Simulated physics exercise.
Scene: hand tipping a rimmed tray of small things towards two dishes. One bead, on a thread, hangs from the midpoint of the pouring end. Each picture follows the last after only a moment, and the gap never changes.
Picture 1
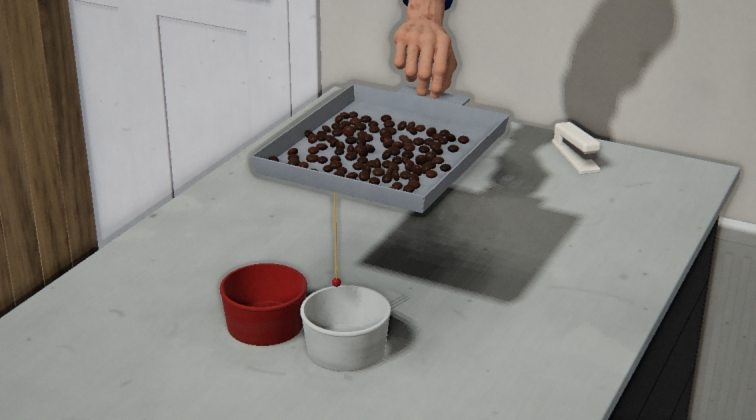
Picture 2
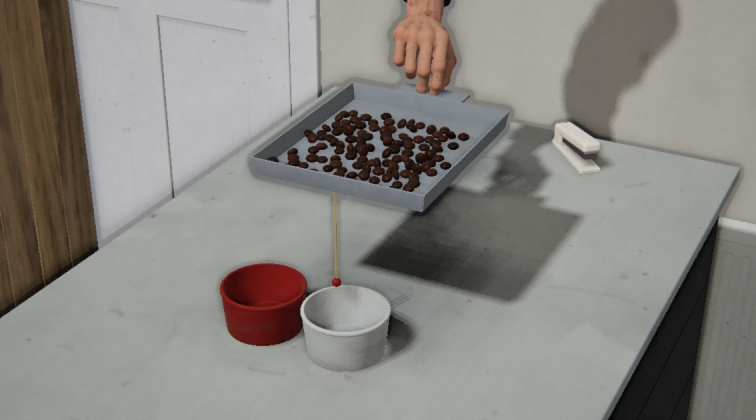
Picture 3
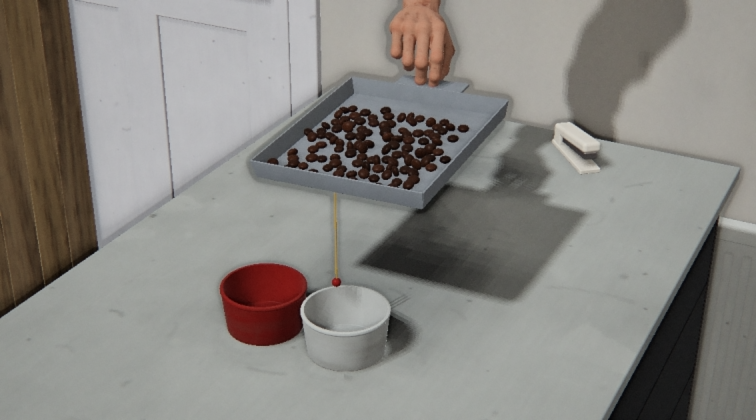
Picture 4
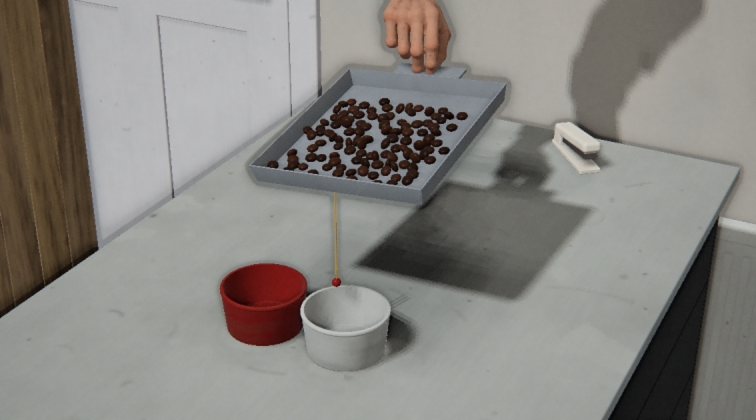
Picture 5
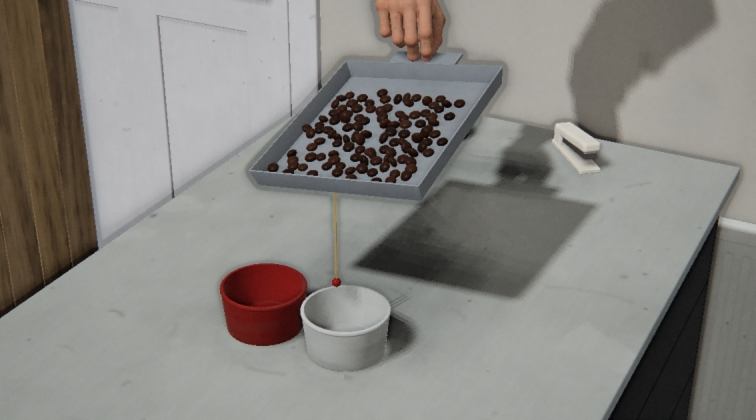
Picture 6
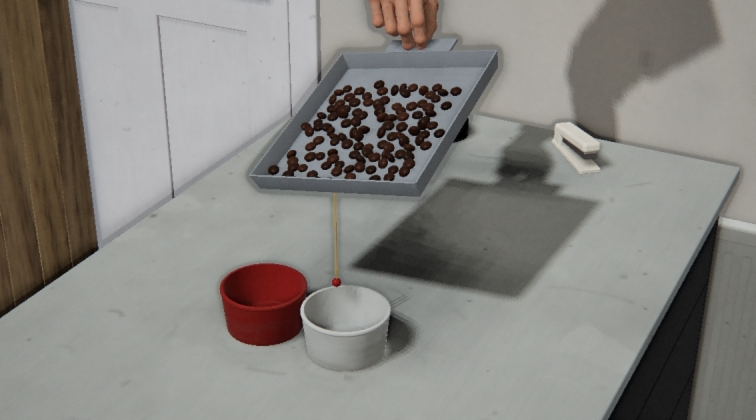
In this clip, a hand holds a grey rimmed tray of small dark brown pieces above a red dish and a white dish on a counter, gradually raising the handle end so the tray tilts towards its front edge.
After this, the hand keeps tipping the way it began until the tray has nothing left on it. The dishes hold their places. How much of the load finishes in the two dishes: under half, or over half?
Catch: Above fifty percent.
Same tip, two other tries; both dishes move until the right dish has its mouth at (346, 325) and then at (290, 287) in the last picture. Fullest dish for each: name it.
Well, first the one further left, then the one further right.
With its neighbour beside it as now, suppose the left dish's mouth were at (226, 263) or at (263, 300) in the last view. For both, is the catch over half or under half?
The dishes end up with the greater share in the first try and the lesser share in the second.
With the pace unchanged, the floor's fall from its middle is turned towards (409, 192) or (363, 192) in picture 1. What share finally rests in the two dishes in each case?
Roughly 10 percent, then 20 percent.
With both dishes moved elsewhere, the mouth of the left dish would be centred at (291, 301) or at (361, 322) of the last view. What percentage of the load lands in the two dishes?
First try: Roughly 30 per cent; second try: Roughly 0 per cent.
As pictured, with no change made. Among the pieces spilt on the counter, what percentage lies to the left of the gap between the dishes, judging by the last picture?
Close to 70 %.
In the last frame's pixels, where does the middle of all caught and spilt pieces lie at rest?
Roughly at (267, 311).
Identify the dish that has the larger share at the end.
That one is the leftward one.
Soon after the last picture, tray tipped steeply; all on the tray.
A little later, tray tipped right over; about two thirds on the tray; about a quarter in the left dish; a stray few outside both; a small part in the air.
Later still, tray tipped past a quarter turn; most in the left dish; about a quarter outside both.
At rest, tray tipped past a quarter turn; none in the right dish; most in the left dish; about a quarter outside both.
